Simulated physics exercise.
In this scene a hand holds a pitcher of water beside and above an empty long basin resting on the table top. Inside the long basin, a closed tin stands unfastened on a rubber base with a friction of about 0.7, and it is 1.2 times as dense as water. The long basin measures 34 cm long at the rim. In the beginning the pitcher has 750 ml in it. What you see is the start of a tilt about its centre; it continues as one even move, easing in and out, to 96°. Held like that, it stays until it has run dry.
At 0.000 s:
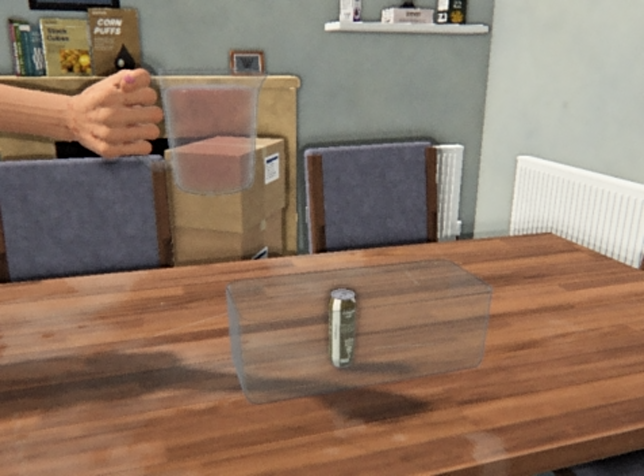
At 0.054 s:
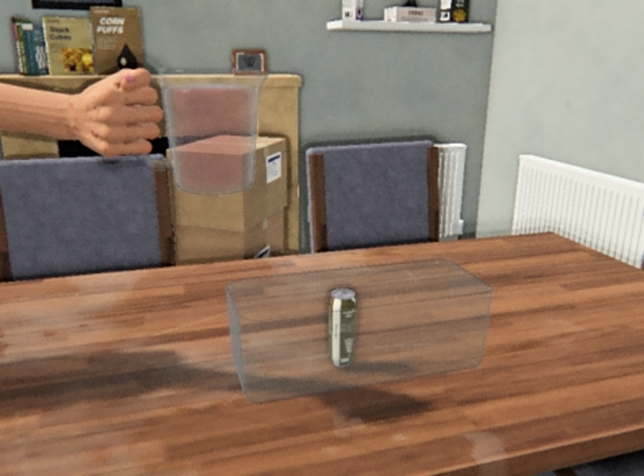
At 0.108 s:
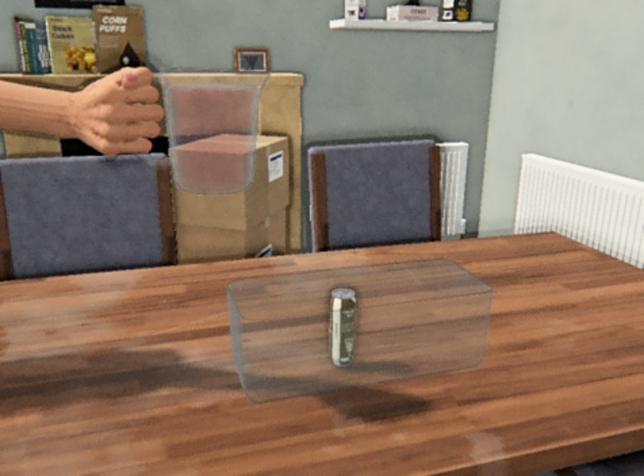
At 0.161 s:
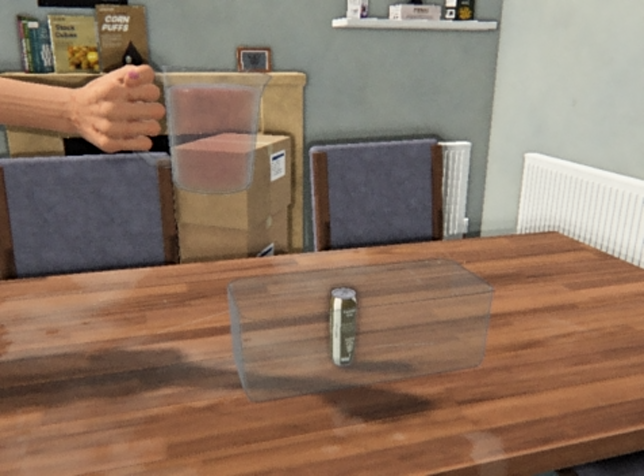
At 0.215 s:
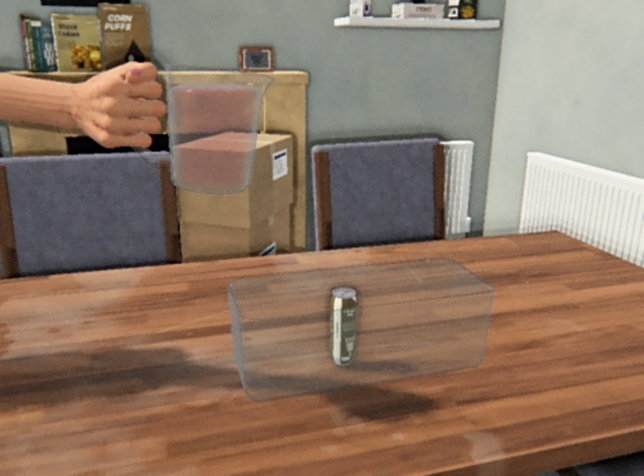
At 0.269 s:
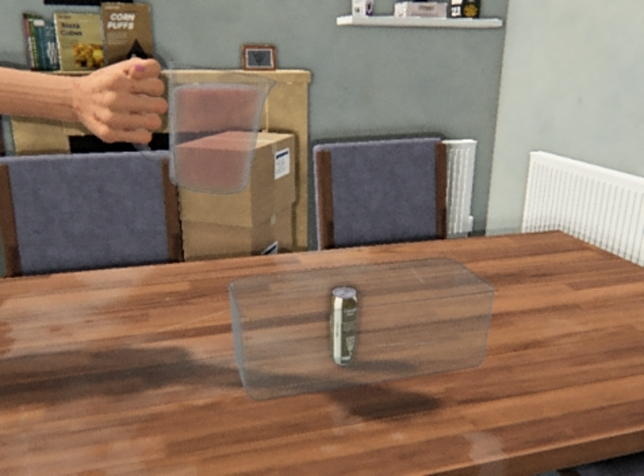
A hand at the upper left holds a clear pitcher of water nearly still above a wooden table, where a small tin stands inside a transparent long basin. The pitcher then tilts slightly to the right, its pouring edge dipping a little, while the basin and tin stay in place.
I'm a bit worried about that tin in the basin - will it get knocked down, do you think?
No. It does not tilt over.
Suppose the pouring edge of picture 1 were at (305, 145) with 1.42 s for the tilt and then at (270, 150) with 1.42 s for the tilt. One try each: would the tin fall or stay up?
The tin stays vertical the first time and overturns the second time.
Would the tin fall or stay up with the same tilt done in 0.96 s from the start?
In that case the tin stays vertical.
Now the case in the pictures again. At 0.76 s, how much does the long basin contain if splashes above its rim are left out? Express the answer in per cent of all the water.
About 1%.
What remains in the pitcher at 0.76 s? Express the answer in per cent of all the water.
Roughly 88 %.
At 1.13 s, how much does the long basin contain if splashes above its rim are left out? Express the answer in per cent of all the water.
Reading: Approx. 32 %.
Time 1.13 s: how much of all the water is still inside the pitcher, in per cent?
About 44 per cent.
After 0.76 s the tilt is 54° and 88 per cent is still to pour; the tin stands where it began.
After 1.13 s the tilt is 86° and 44 per cent is still to pour; the tin stands where it began.
After 1.51 s the tilt is 96° and 7 per cent is still to pour; the tin stands where it began.
After 1.92 s the tilt is 96° and 1 per cent is still to pour; the tin stands where it began.
In the end the tin stands where it began.
